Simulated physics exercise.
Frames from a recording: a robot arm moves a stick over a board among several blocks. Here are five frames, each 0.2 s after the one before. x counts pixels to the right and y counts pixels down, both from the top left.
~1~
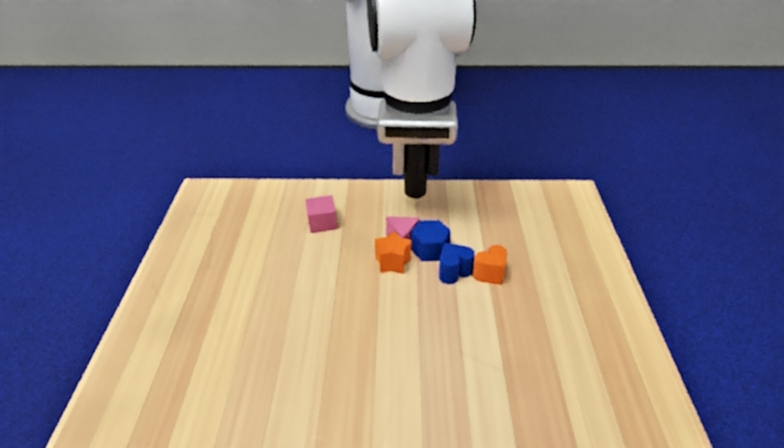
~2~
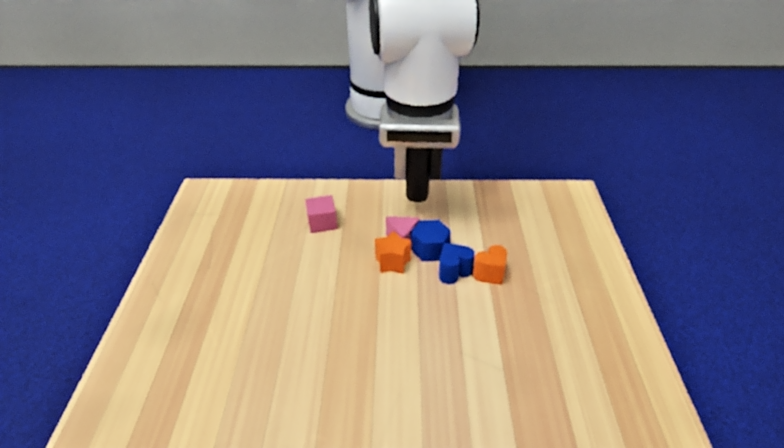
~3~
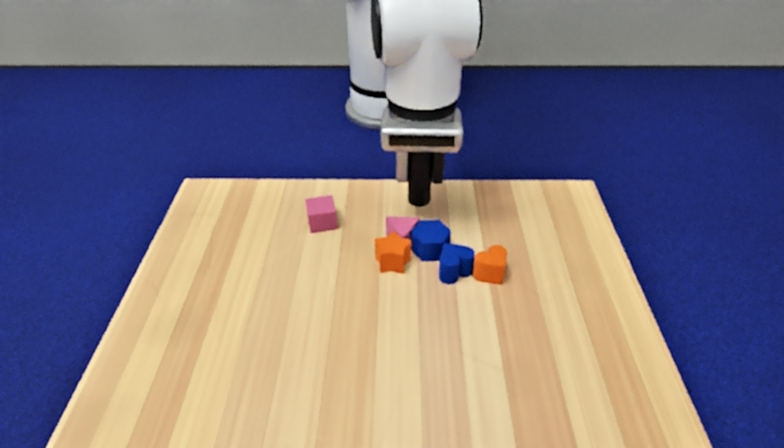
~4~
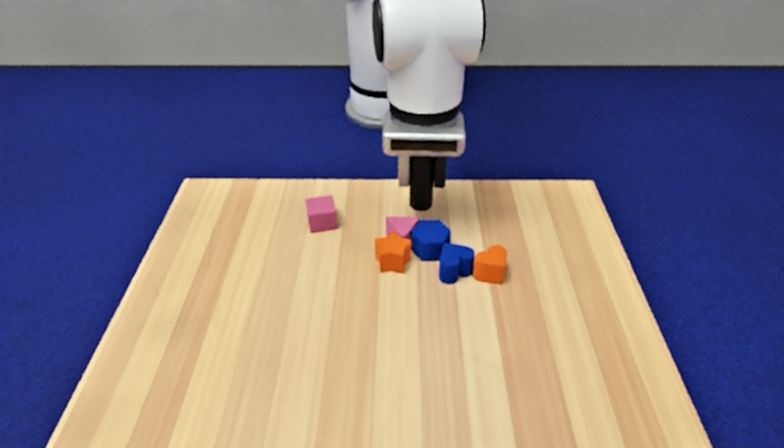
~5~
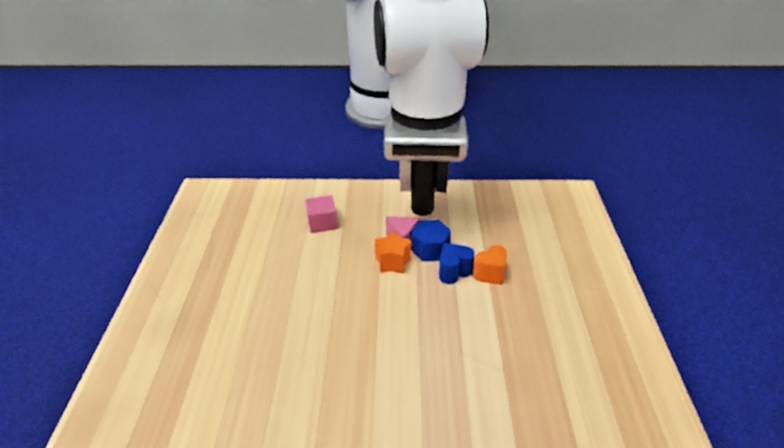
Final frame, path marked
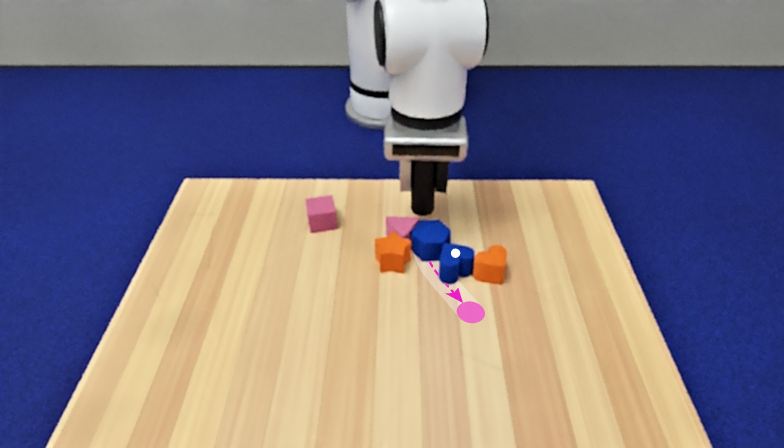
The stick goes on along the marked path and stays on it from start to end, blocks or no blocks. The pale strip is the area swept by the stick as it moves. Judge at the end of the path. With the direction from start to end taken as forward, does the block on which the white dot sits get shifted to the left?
Final answer: Yes.
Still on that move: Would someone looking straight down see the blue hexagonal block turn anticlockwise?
No, that is not what happens.
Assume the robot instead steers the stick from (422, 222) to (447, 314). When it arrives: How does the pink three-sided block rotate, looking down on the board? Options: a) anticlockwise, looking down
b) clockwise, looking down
I choose b.
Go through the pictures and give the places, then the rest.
The first frame shows tip of the stick (415, 192), middles of tops, orange star block (393, 244), pink three-sided block (403, 223), blue hexagonal block (431, 231), blue heart-shaped block (456, 253), orange heart-shaped block (493, 255).
The second frame shows stick (417, 196), nothing pushed.
The third frame shows stick (419, 200), nothing pushed.
The fourth frame shows stick (421, 204), nothing pushed.
The fifth frame shows stick (422, 209), orange star block (393, 244), pink three-sided block (403, 223), blue hexagonal block (431, 231), blue heart-shaped block (456, 253), orange heart-shaped block (493, 255).
The line goes from (422, 222) via (432, 266), ending at (471, 312); the dot is on the blue heart-shaped block.
What follows on the original path. One third of the way, stick (426, 237); orange star block (381, 248), turned 25° anticlockwise; pink three-sided block (401, 233), turned 70° clockwise; blue hexagonal block (434, 253); blue heart-shaped block (466, 269), turned 40° anticlockwise; orange heart-shaped block (498, 257), turned 20° anticlockwise.
Two thirds of the way, stick (444, 268); orange star block (381, 248), turned 20° anticlockwise; pink three-sided block (401, 233), turned 75° clockwise; blue hexagonal block (448, 286); blue heart-shaped block (485, 285), turned 100° anticlockwise; orange heart-shaped block (498, 257), turned 20° anticlockwise.
At the end, stick (473, 299); orange star block (381, 248), turned 20° anticlockwise; pink three-sided block (401, 233), turned 75° clockwise; blue hexagonal block (459, 319), turned 60° clockwise; blue heart-shaped block (507, 299), turned 125° anticlockwise; orange heart-shaped block (498, 257), turned 20° anticlockwise.
